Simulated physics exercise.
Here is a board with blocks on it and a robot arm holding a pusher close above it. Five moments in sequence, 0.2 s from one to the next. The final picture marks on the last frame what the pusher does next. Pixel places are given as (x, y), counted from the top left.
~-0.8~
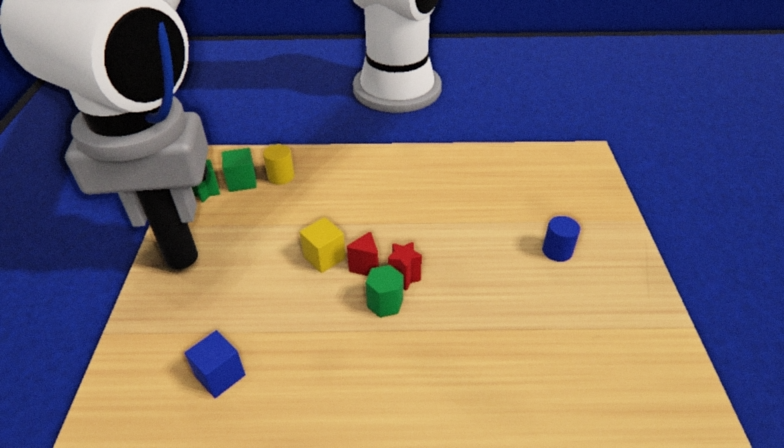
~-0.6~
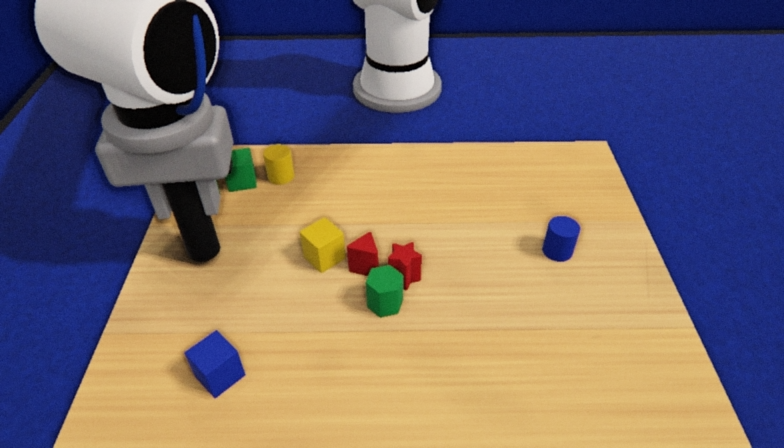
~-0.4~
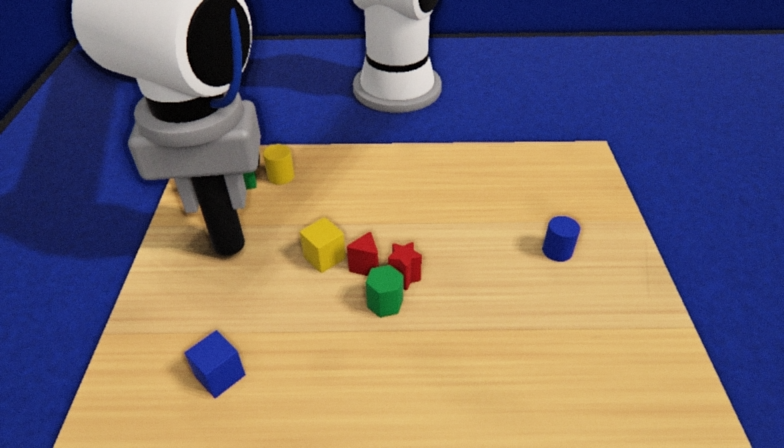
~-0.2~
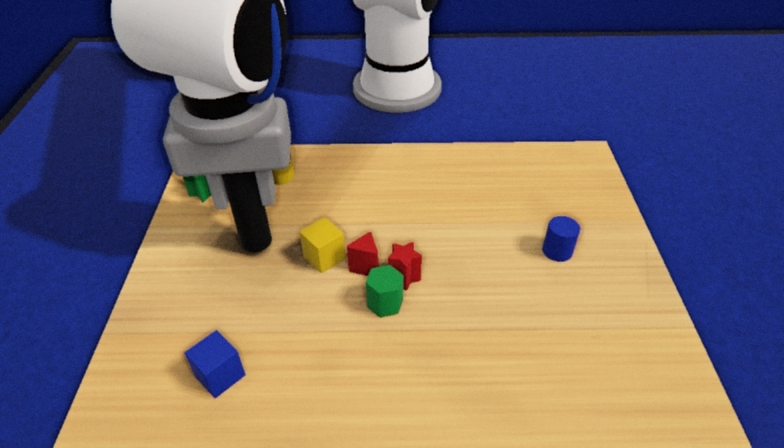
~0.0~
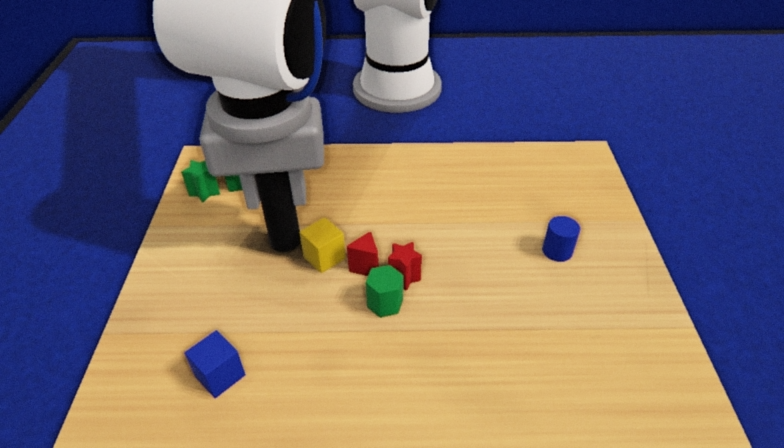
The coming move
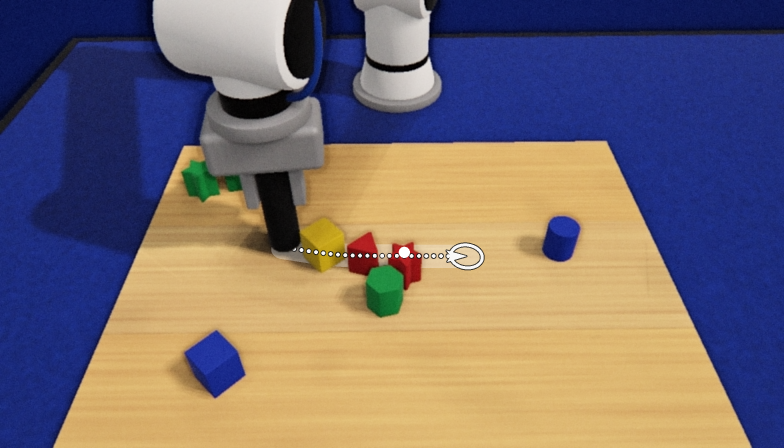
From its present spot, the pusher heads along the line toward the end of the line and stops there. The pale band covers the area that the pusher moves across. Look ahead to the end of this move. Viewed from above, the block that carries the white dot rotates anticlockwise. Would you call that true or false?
Answer: True.
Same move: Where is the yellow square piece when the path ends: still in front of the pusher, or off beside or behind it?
The pusher no longer has it in front.
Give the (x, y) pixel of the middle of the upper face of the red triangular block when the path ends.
It will end up at (417, 276).
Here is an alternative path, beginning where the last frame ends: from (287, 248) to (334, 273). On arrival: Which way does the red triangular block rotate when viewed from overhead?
Short answer: Counterclockwise.
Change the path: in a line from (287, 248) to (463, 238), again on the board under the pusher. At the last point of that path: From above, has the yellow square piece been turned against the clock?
The answer is no.
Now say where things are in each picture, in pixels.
Tip of the pusher (182, 258), middles of tops, yellow square piece (321, 232), red triangular block (365, 243), green six-sided block (384, 278), red star-shaped block (404, 252), in the first picture.
Pusher (205, 251), nothing pushed, in the second picture.
Pusher (229, 245), nothing pushed, in the third picture.
Pusher (257, 242), nothing pushed, in the fourth picture.
Pusher (286, 241), yellow square piece (321, 232), red triangular block (365, 243), green six-sided block (384, 278), red star-shaped block (404, 252), in the fifth picture.
The line goes from (287, 248) over (375, 256) to (466, 256); the dot is on the red star-shaped block.
What follows on the original path. One third of the way, pusher (345, 249); yellow square piece (372, 243); red triangular block (394, 254); red star-shaped block (421, 256), turned 25° anticlockwise.
Two thirds of the way, pusher (407, 250); yellow square piece (411, 255), turned 35° clockwise; red triangular block (417, 275), turned 35° clockwise; red star-shaped block (445, 260), turned 20° anticlockwise.
At the end, pusher (467, 250); yellow square piece (412, 256), turned 40° clockwise; red triangular block (417, 276), turned 40° clockwise; green six-sided block unmoved; red star-shaped block (446, 260), turned 20° anticlockwise.
